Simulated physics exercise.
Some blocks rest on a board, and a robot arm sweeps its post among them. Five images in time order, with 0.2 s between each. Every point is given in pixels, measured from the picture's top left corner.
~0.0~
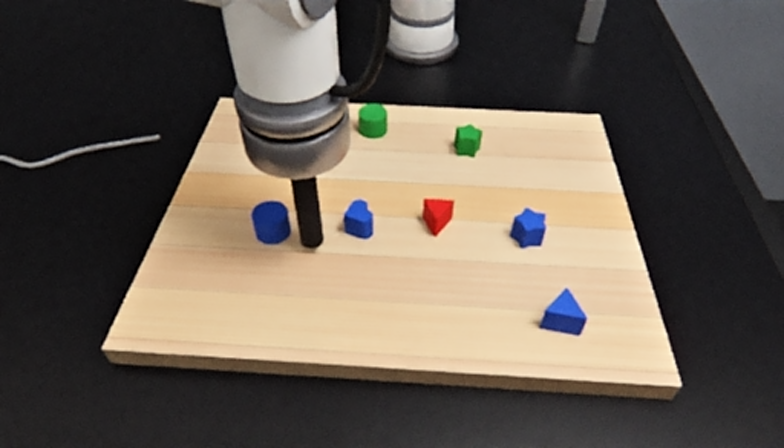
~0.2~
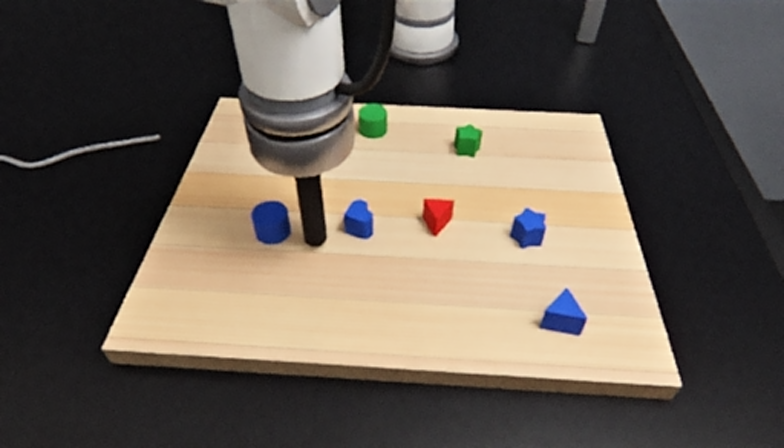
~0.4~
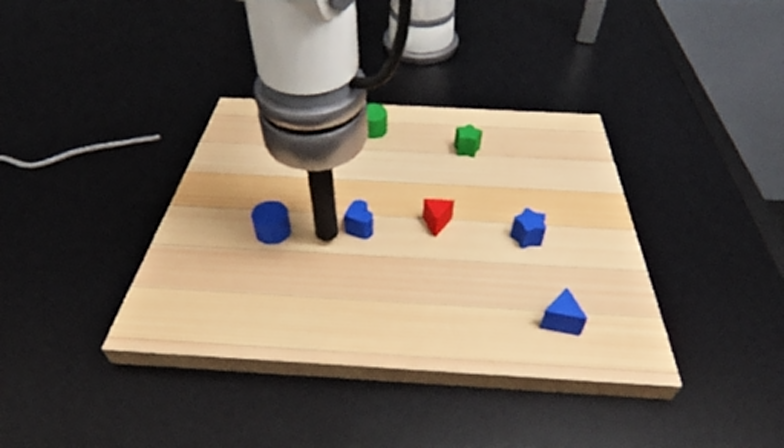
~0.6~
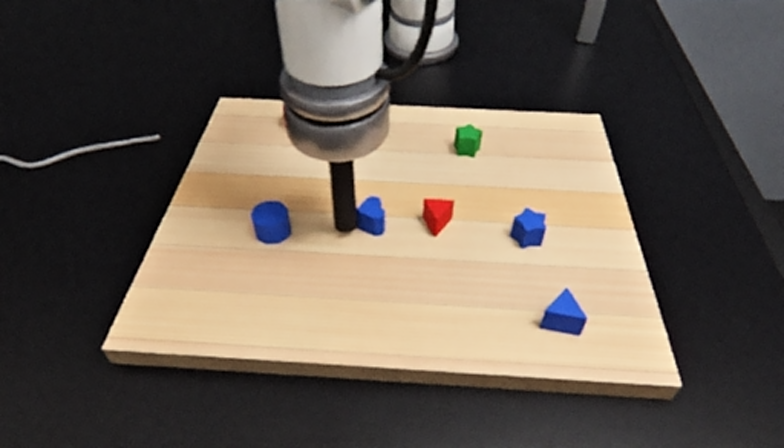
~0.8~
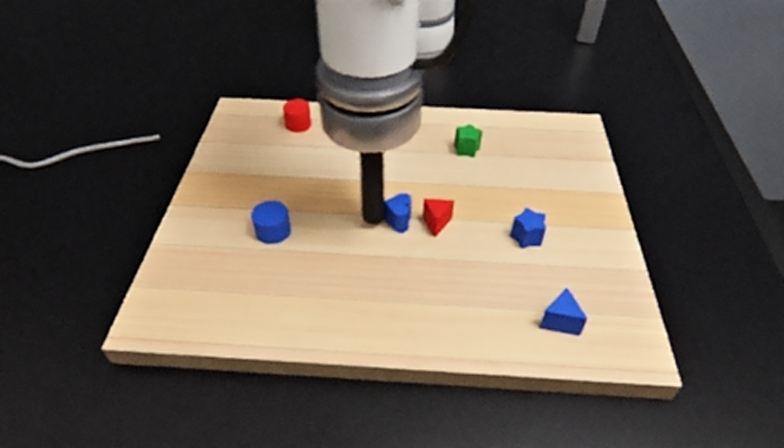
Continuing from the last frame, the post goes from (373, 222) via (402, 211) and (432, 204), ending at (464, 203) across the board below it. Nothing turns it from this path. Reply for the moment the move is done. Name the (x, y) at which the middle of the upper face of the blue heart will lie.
In the picture, it is at (469, 201).
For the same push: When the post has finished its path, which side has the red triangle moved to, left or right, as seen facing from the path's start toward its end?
It is pushed towards the right-hand side.
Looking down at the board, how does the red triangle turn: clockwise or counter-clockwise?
Clockwise, from overhead.
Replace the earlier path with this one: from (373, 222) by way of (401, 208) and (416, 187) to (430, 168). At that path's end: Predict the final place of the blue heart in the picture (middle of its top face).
I'd place it at (422, 197), taking the centre of its top.
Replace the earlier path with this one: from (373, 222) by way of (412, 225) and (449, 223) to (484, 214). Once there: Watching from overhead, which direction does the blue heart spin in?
Twists anticlockwise.
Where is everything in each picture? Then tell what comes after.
Post tip at (312, 240); block tops, blue heart at (359, 210); red triangle at (438, 205); blue star at (532, 219), in the first picture.
Post at (316, 238); blocks unchanged, in the second picture.
Post at (327, 233); blocks unchanged, in the third picture.
Post at (346, 225); blue heart at (372, 207), in the fourth picture.
Post at (373, 217); blue heart at (400, 203); red triangle at (438, 205); blue star at (532, 219), in the fifth picture.
On the path given first. One third of the way, post at (402, 205); blue heart at (424, 199), turned 55° clockwise; red triangle at (448, 207), turned 35° clockwise.
Two thirds of the way, post at (433, 198); blue heart at (451, 197), turned 90° clockwise; red triangle at (464, 213), turned 90° clockwise.
At the end, post at (465, 197); blue heart at (469, 201), turned 115° clockwise; red triangle at (469, 218), turned 120° clockwise; blue star in place.
